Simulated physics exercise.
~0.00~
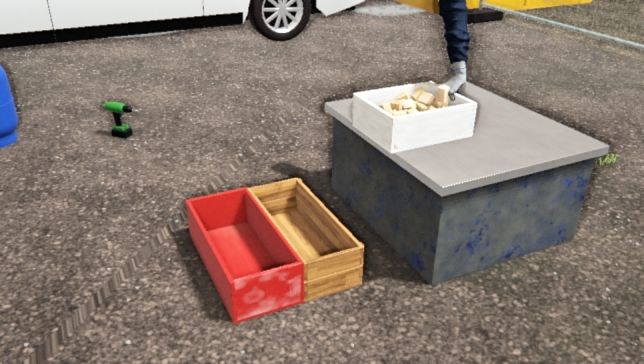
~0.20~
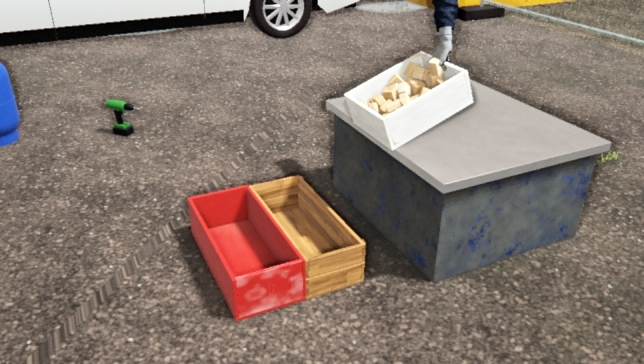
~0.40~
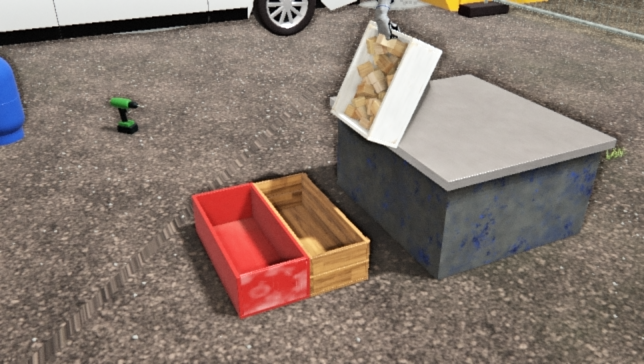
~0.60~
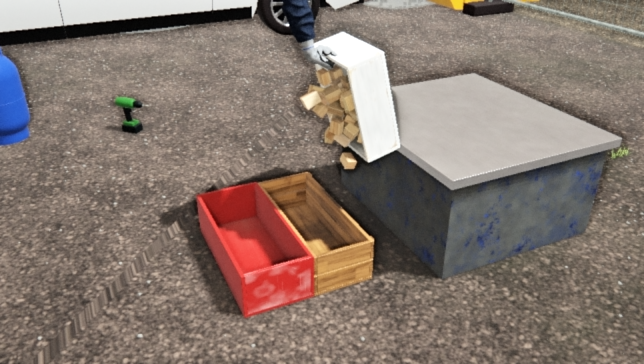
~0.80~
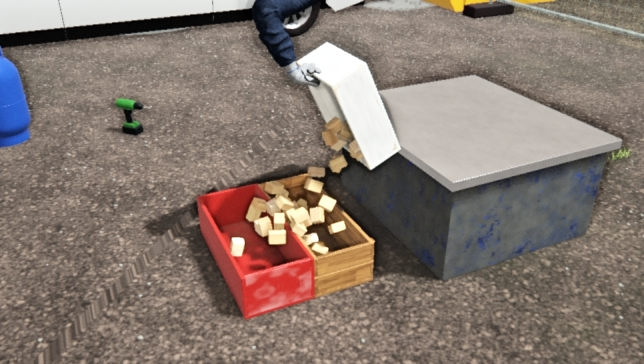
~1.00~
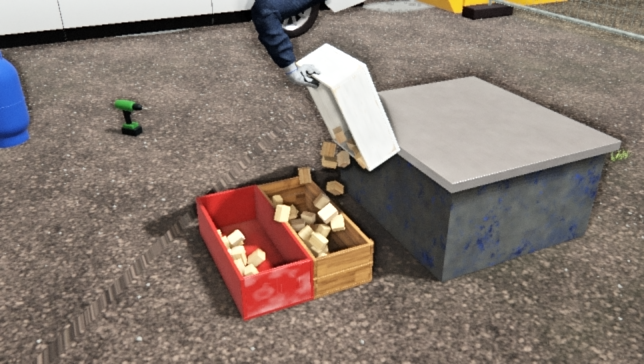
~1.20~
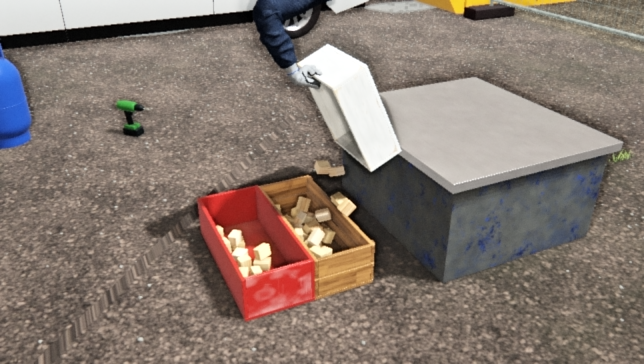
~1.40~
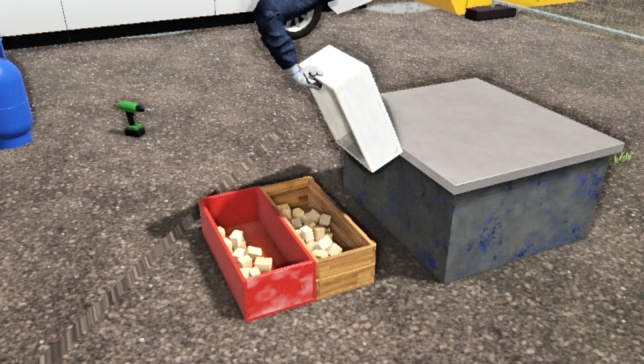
Paved yard with parked vehicle, a gloved hand tipping timber offcuts from a white tote into adjoining wooden and red boxes, emptying it.
